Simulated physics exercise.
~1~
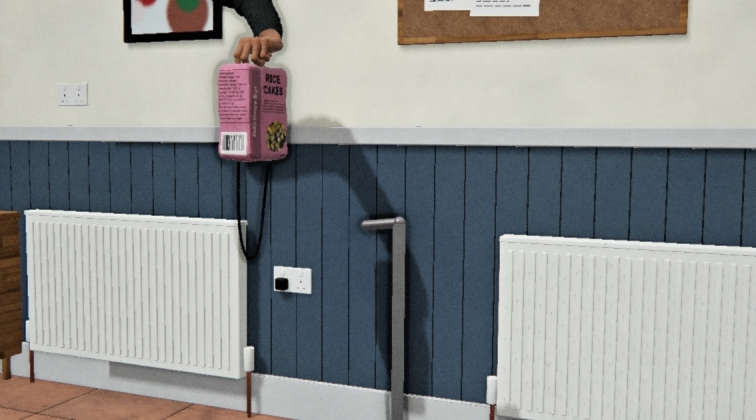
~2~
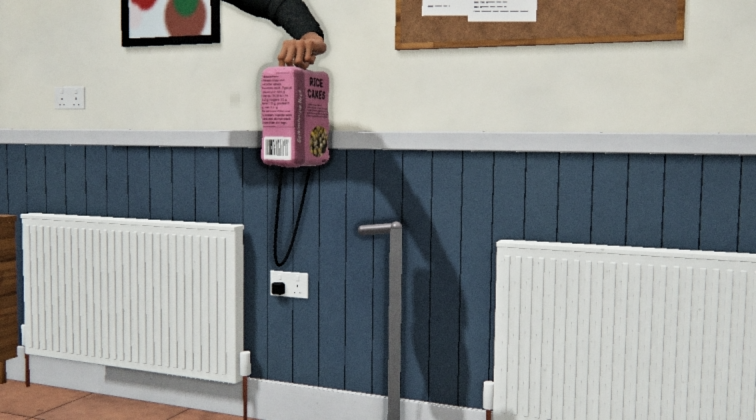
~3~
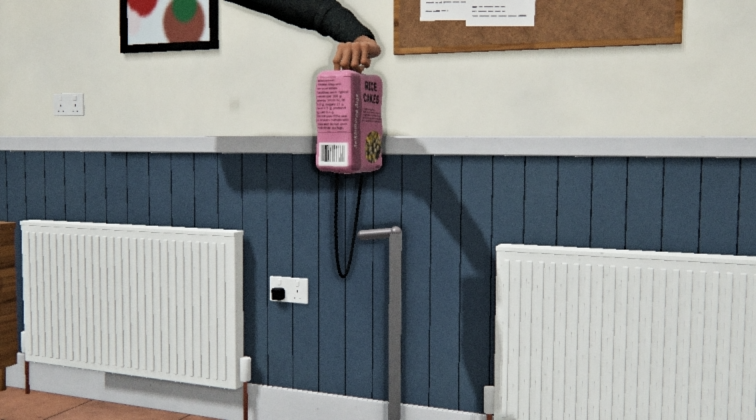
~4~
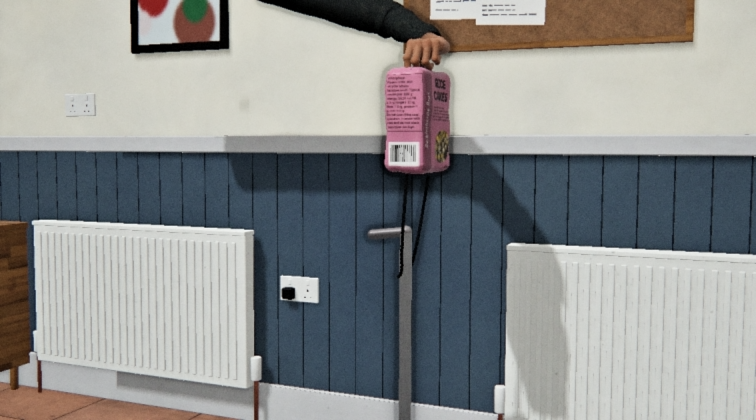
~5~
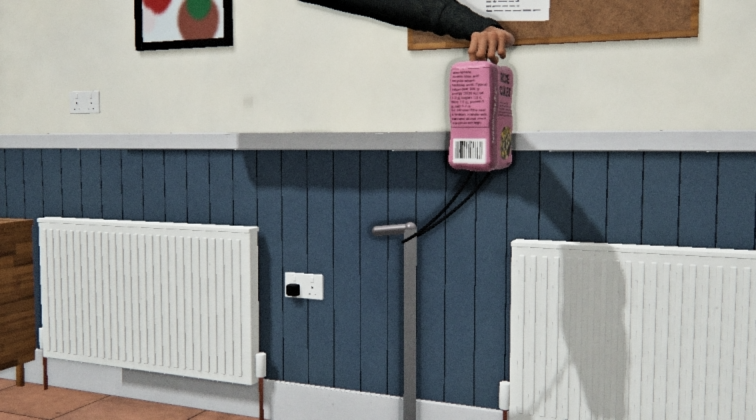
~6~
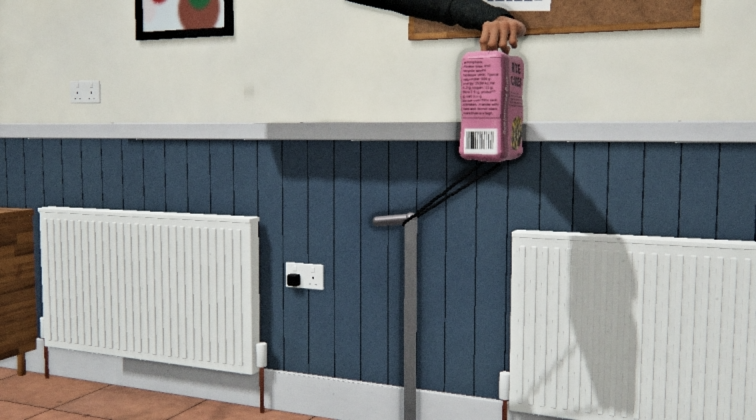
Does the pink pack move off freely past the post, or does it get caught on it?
It gets caught. Its dark loop snags at the top of the post and pulls tight, holding the pack back just to the right.
